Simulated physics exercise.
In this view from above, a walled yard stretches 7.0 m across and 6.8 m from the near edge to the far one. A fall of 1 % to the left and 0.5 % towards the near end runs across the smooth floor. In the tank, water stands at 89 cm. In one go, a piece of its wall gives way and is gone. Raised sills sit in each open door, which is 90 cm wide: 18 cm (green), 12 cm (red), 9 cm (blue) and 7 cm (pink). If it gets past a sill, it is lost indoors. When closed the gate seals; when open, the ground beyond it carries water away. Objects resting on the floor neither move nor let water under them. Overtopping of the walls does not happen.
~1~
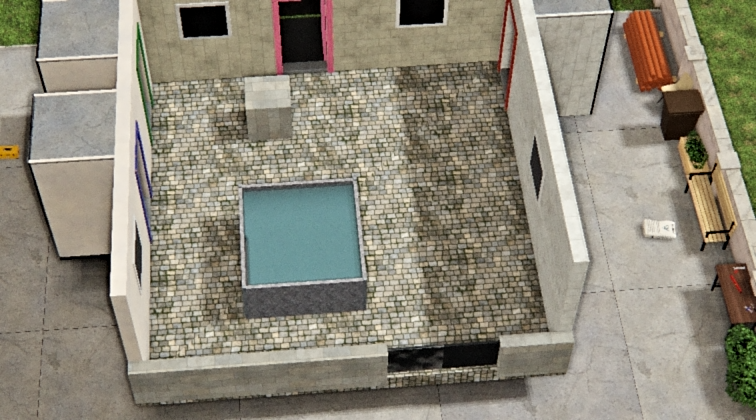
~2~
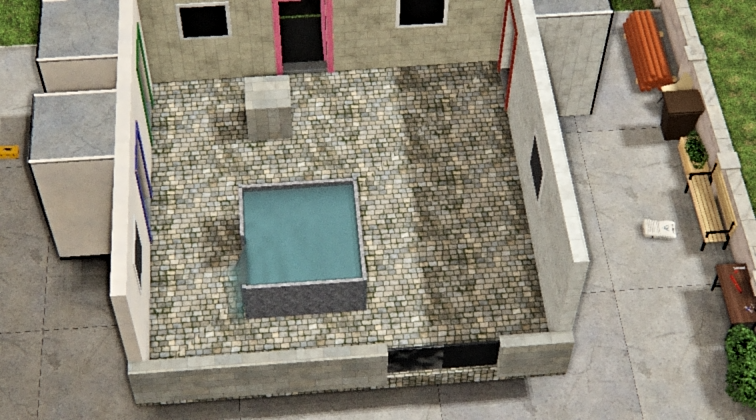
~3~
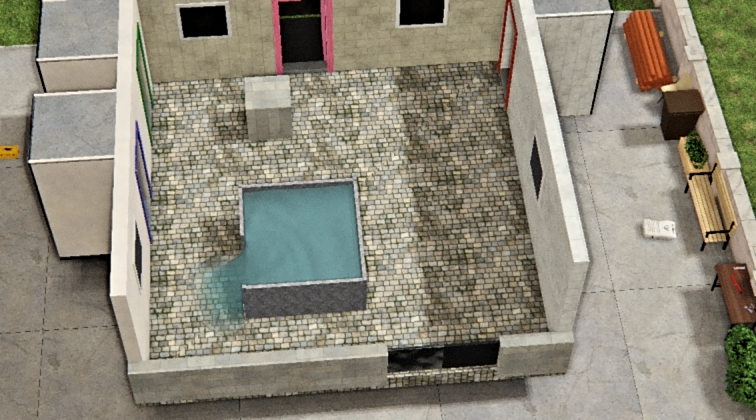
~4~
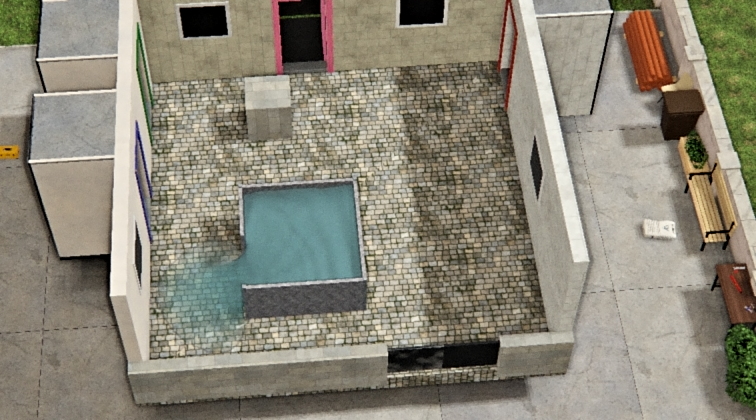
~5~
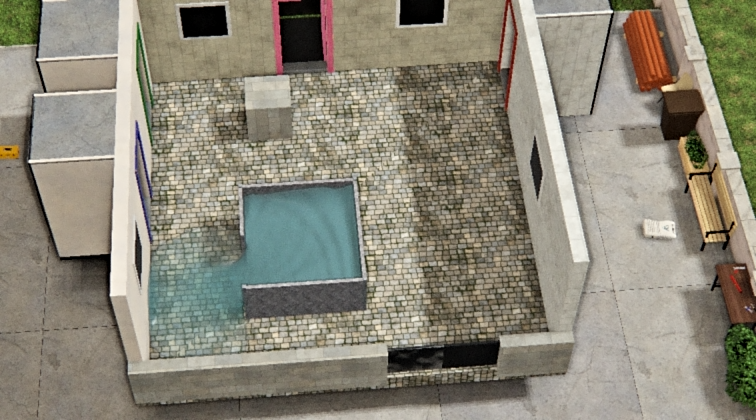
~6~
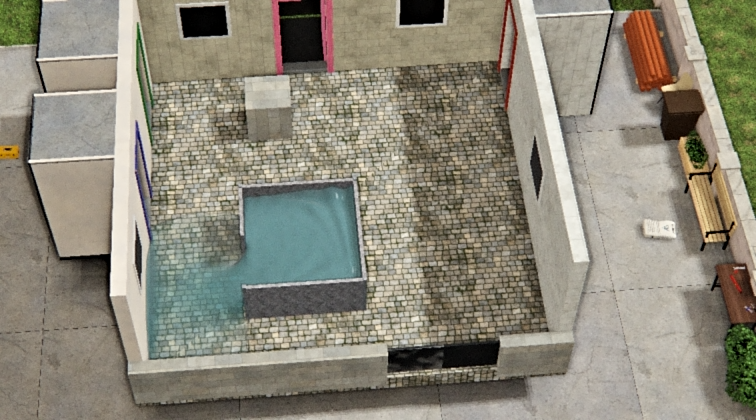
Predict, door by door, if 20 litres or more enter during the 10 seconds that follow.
The green door is going to hold within the limit, the red door is going to hold within the limit, the blue door is going to break the limit, the pink door is going to hold within the limit.
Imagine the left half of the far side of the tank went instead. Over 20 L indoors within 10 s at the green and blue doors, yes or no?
Door green goes beyond, door blue stays within.
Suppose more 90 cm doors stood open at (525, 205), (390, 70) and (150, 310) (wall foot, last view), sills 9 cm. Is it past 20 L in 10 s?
In that order: Short of it, short of it, beyond it.
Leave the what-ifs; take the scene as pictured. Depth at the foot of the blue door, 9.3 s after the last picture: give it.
The depth there is around 6.0 cm.
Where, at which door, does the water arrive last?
It is the red one.
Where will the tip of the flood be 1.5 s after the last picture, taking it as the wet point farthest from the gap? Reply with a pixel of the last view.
Somewhere around (153, 88).
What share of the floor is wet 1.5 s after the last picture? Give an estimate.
Roughly 30 % of the floor.
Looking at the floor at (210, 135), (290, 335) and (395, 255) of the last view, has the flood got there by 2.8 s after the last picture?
Going in order, covered, then covered, then clear.
Then, 0.7 s after the last picture water covers 15 % of the floor and is deepest (81 cm) near (150, 383); green door not reached, red door not reached, blue door 16 cm at the sill, 6 L in, pink door not reached.
Then, 1.5 s after the last picture water covers 30 % of the floor and is deepest (55 cm) near (150, 383); green door 6 cm at the sill, 0 L in, red door not reached, blue door 15 cm at the sill, 19 L in, pink door not reached.
Then, 2.8 s after the last picture water covers 55 % of the floor and is deepest (36 cm) near (150, 338); green door 5 cm at the sill, 0 L in, red door not reached, blue door 14 cm at the sill, 36 L in, pink door 5 cm at the sill, 0 L in.
Then, 5.3 s after the last picture water covers 90 % of the floor and is deepest (22 cm) near (537, 353); green door 13 cm at the sill, 1 L in, red door not reached, blue door 10 cm at the sill, 49 L in, pink door 7 cm at the sill, 0 L in.
Then, 9.3 s after the last picture water covers 100 % of the floor and is deepest (14 cm) near (361, 81); green door 12 cm at the sill, 1 L in, red door 11 cm at the sill, 3 L in, blue door 6 cm at the sill, 50 L in, pink door 6 cm at the sill, 1 L in.
